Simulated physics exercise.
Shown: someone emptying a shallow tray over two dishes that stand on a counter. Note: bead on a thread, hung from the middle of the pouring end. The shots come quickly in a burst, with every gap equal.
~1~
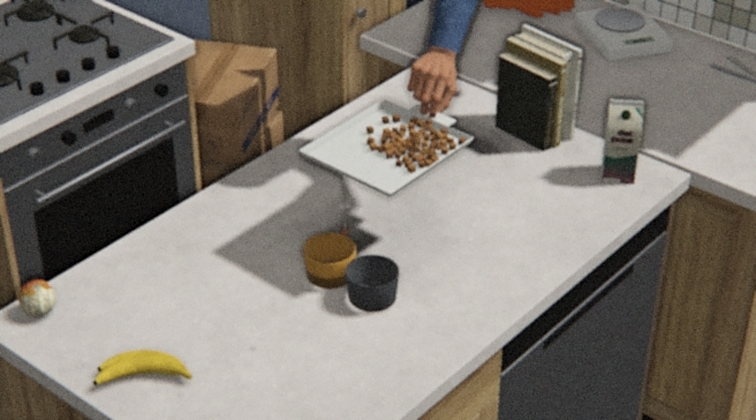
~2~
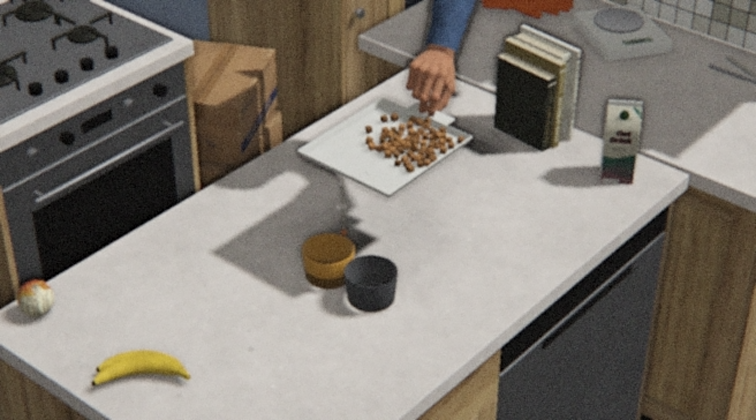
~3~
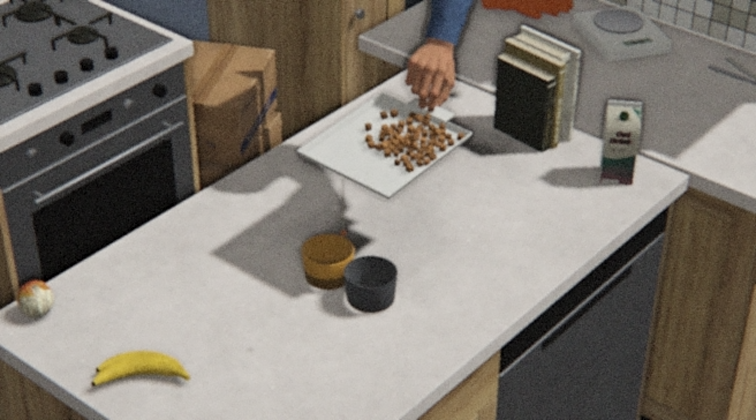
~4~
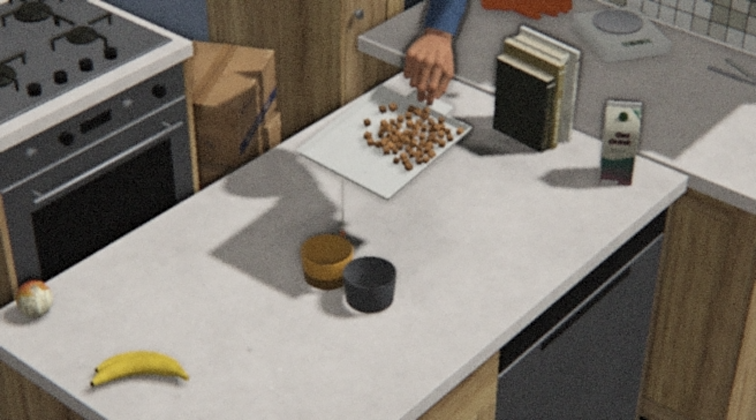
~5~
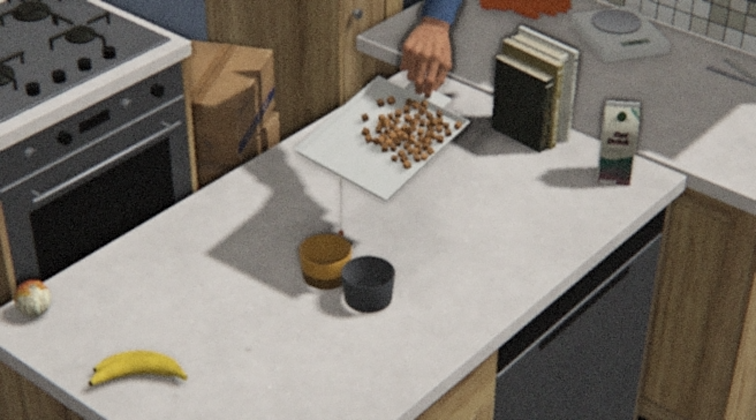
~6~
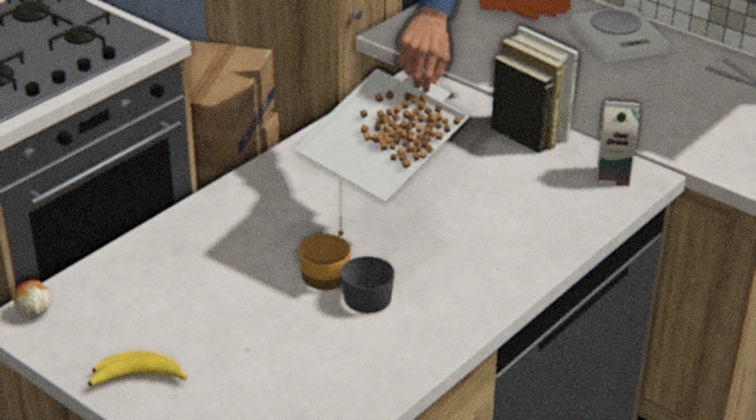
A hand held a shallow white tray of small brown cubes above two little bowls on a kitchen counter, then slowly tilted it slightly, lowering its right corner, while the cubes stayed bunched together.
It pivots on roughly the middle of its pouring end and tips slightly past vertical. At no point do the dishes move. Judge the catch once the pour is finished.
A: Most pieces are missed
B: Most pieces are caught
Answer: B.
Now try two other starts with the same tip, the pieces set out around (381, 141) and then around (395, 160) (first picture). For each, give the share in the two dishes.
Roughly 90 and 80 percent, in that order.
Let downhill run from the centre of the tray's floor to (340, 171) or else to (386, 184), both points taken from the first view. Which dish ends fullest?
So, the dish at the left the first time round, the dish at the right the second.
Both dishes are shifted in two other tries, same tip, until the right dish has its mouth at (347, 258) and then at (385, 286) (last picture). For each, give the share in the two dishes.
Close to 40 in a hundred first, close to 80 in a hundred second.
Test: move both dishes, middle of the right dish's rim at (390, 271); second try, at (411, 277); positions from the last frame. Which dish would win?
The right-hand one the first time, the left-hand one the second.
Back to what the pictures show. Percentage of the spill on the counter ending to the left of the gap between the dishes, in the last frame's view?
I make it about 40 percent or so.
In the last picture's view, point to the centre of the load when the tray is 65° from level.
I'd put the middle of the pieces at roughly (374, 195).
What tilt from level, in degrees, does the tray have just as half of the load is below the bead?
Roughly 80 degrees of tilt.
Soon after the last picture, tray tipped steeply; about two thirds on the tray; a small part in the right dish; a stray few outside both; about a quarter in the air.
A little later, tray tipped past a quarter turn; about two thirds in the right dish; a small part in the left dish; a small part outside both; a small part in the air.
Later still, tray tipped past a quarter turn; about two thirds in the right dish; a small part in the left dish; about a quarter outside both.
At rest, tray tipped past a quarter turn; about two thirds in the right dish; a small part in the left dish; about a quarter outside both.
